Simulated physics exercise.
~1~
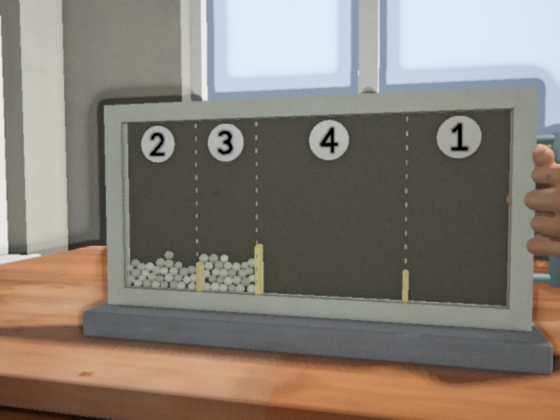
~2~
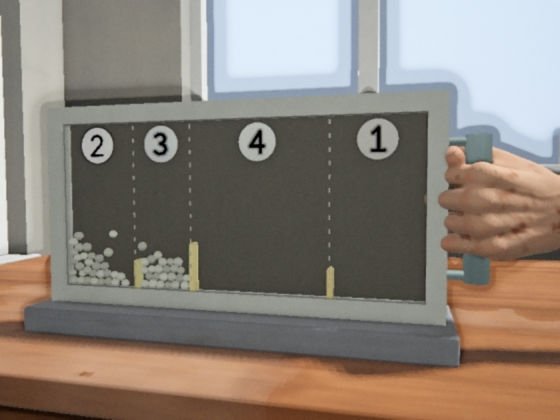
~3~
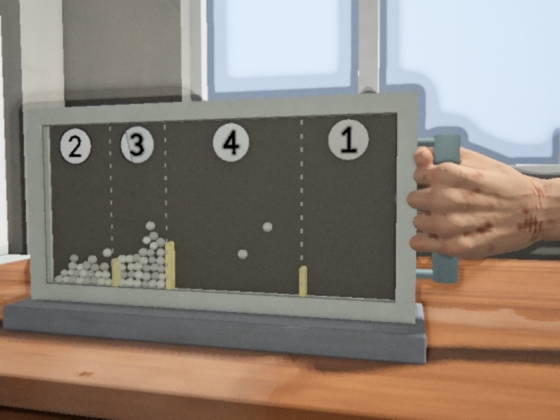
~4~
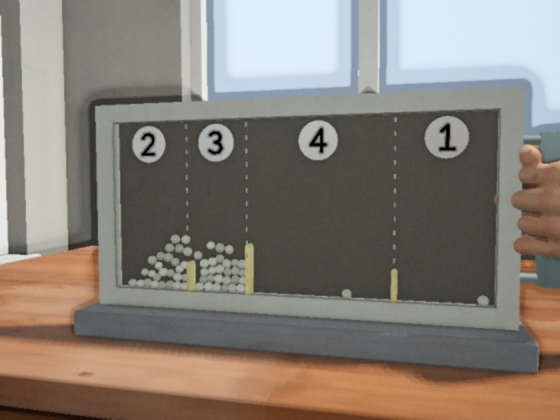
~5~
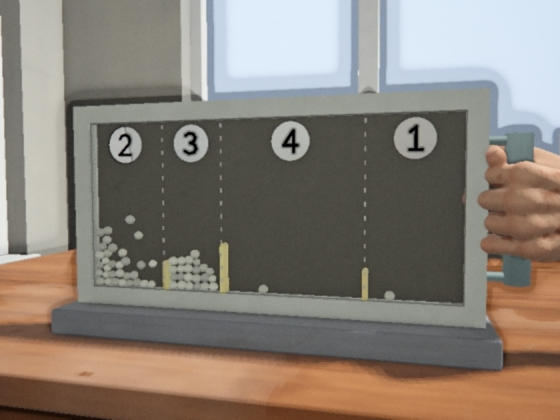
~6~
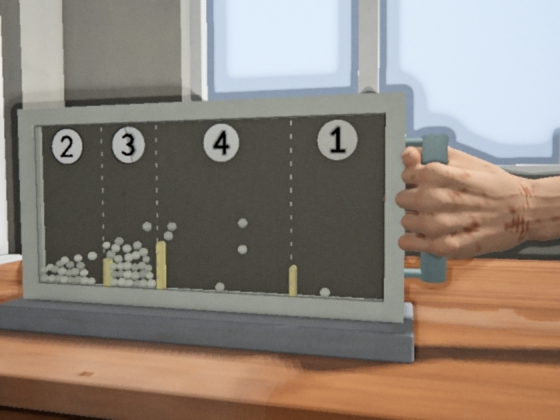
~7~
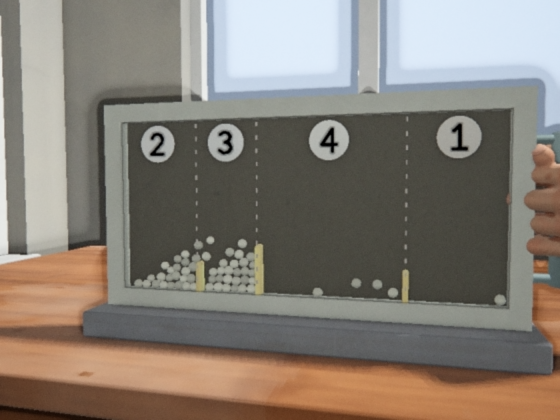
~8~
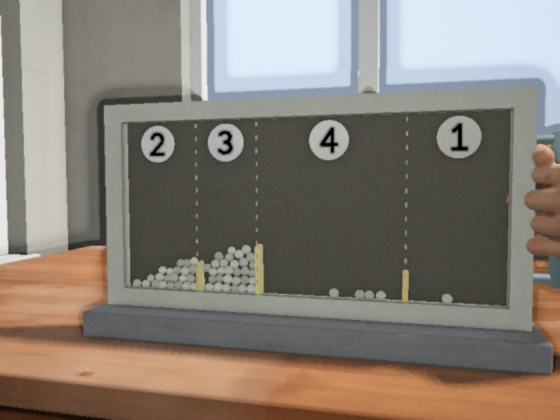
A flat, grey-framed case holding small whitish pills behind its window is pushed left across a wooden table by a hand on its right-side handle. The pills, first heaped in the strips numbered two and three, scatter, and a couple fly into the wide strip numbered four. The case slides back right, then left again, tossing the pills up and sending a few more over the tall yellow divider. It returns right and stops where it began. The pills settle, most sloping up through strip three, with a few in four and one in strip one.
